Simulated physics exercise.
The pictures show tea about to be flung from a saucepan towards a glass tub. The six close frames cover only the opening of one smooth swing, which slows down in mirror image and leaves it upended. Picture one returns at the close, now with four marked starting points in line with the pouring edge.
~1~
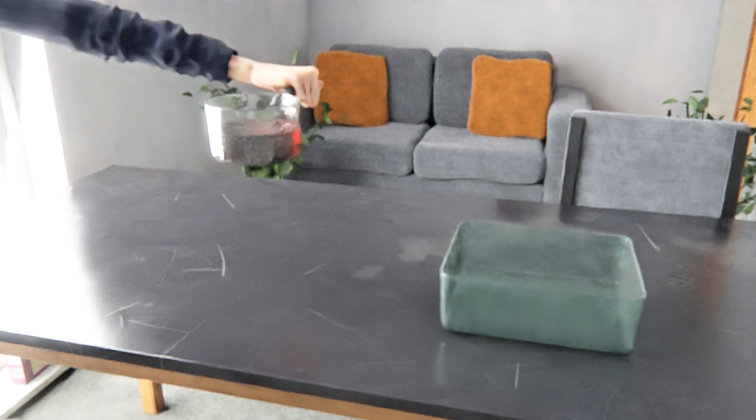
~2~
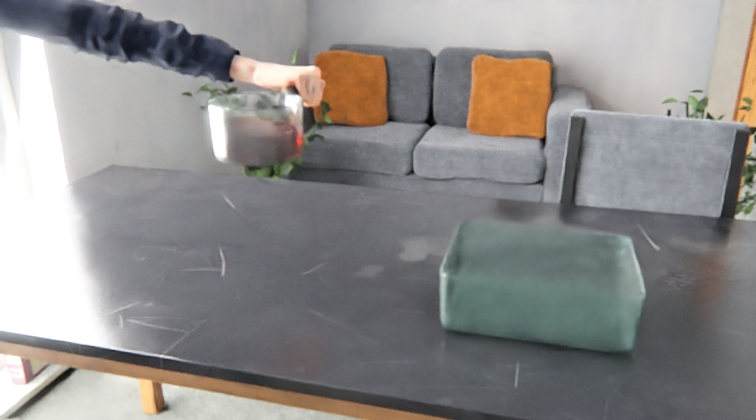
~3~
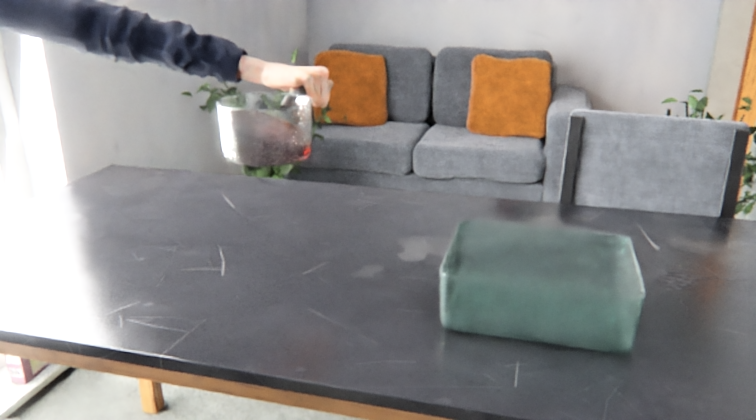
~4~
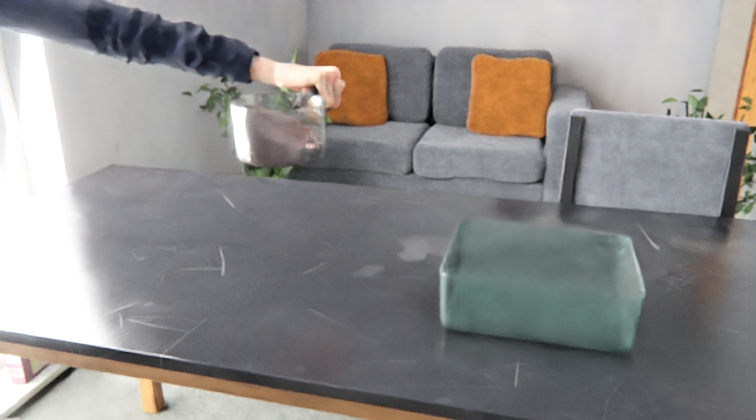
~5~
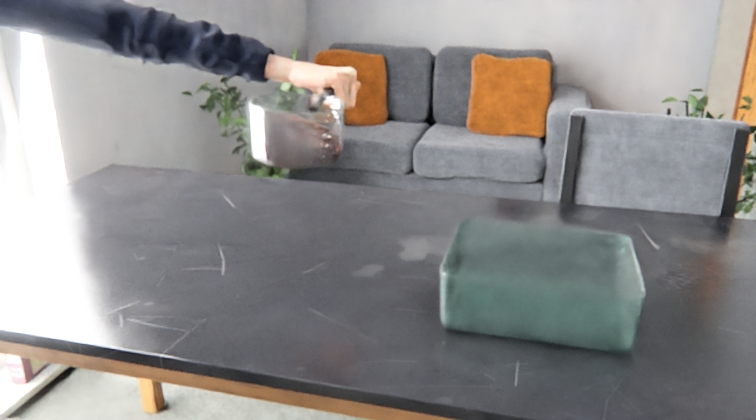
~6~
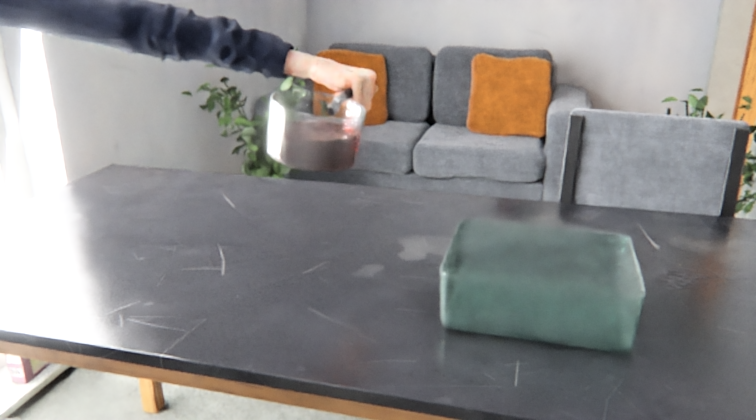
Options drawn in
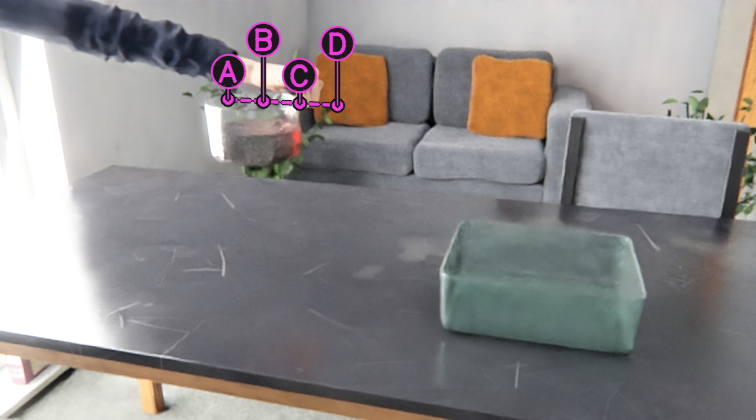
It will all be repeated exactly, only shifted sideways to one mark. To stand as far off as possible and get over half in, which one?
I would pick place D.
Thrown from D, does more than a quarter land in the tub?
Yes, it does.
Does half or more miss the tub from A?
Yes, that goes wrong.
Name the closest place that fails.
Here it is place C.
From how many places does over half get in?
One of the four.
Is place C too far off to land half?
Yes, it does.
On the marked copy, A at (228, 99); B at (263, 101); C at (299, 103); D at (337, 105).
Choosing A, about 0 % lands in the tub, 100 % falls short.
Choosing B, about 0 % lands in the tub, 99 % falls short.
Choosing C, about 31 % lands in the tub, 65 % falls short and 4 % goes beside or beyond.
Choosing D, about 67 % lands in the tub, 26 % falls short and 6 % goes beside or beyond.
